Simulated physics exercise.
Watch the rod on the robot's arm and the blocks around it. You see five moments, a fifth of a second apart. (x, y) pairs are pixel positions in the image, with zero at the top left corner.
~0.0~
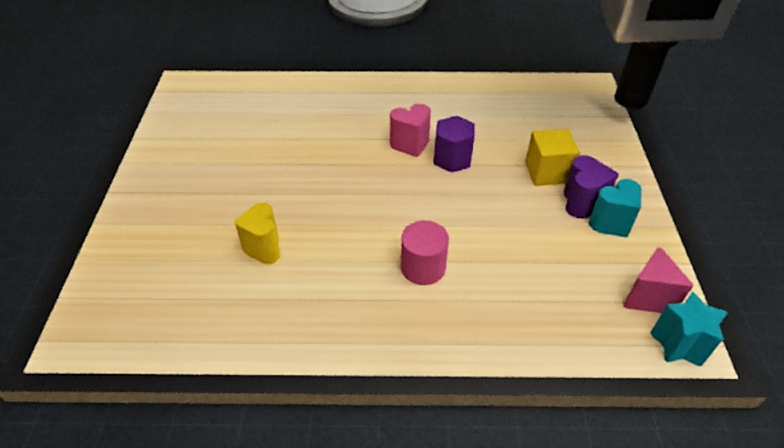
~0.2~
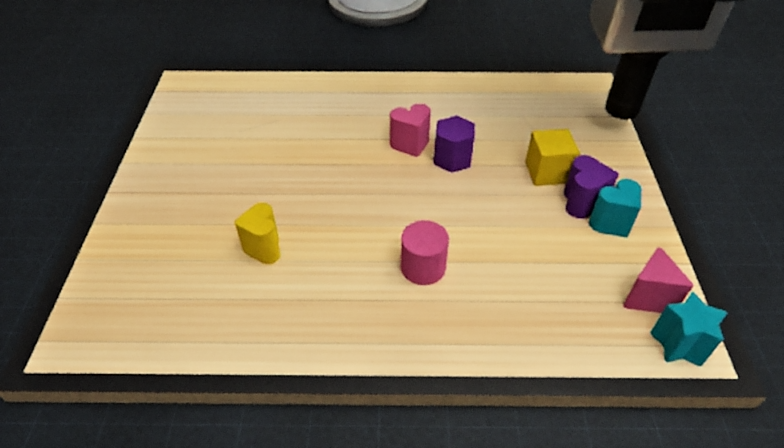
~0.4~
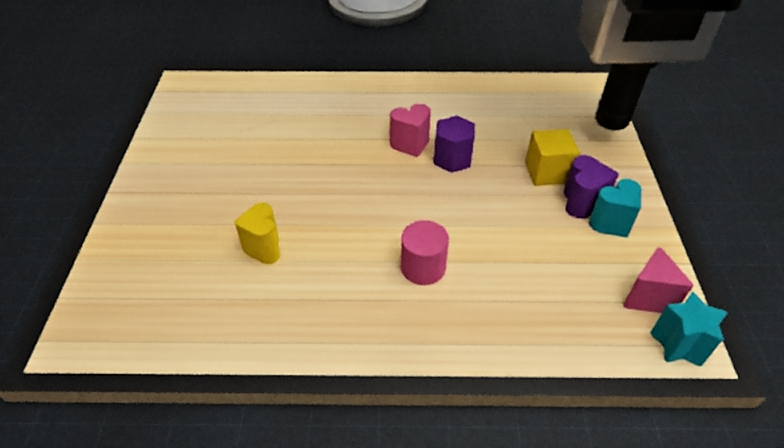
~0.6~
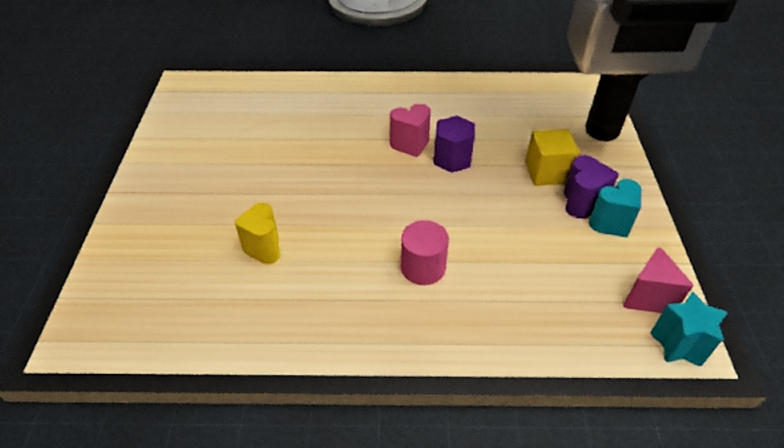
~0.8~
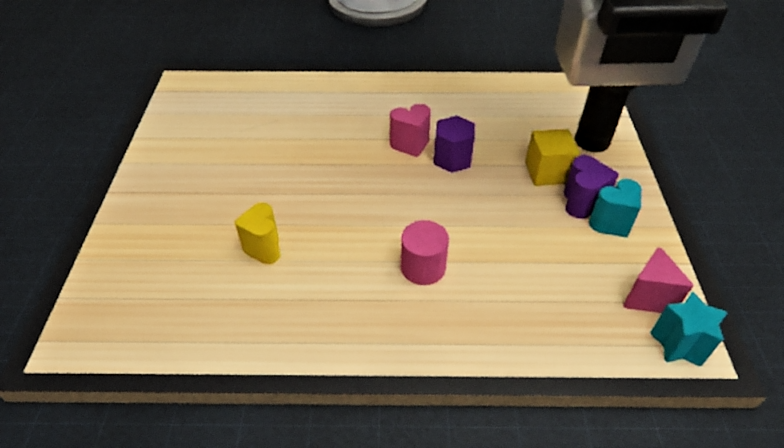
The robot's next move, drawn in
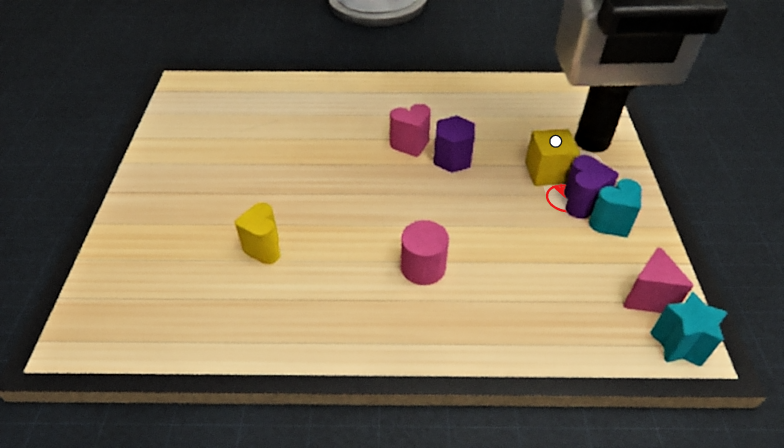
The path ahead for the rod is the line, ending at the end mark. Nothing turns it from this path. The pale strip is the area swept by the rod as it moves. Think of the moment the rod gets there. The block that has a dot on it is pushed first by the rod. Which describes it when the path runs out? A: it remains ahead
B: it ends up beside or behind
I choose B.
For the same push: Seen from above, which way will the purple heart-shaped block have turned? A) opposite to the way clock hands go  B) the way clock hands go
I'll go with A - opposite to the way clock hands go.
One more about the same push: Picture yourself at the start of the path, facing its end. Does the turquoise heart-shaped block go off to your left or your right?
It's pushed left.
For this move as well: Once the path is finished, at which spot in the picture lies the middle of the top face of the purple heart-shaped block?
I'd expect the centre of its top face to be at (602, 196).
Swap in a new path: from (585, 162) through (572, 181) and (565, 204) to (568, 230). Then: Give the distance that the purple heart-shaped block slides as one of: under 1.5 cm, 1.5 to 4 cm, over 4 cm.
I reckon it covers more than 4 cm.
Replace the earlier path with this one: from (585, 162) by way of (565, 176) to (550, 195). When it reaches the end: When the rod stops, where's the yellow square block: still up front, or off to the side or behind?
Answer: Slipped away.
The drawn path runs from (585, 162) by way of (570, 170) and (561, 182) to (565, 198); the dot is on the yellow square block.
On the path given first. Halfway along, rod (569, 156); yellow square block (535, 148).
At the end, rod (572, 179); yellow square block (531, 151), turned 20° clockwise; purple heart-shaped block (602, 196), turned 25° anticlockwise; turquoise heart-shaped block (639, 206), turned 30° anticlockwise.
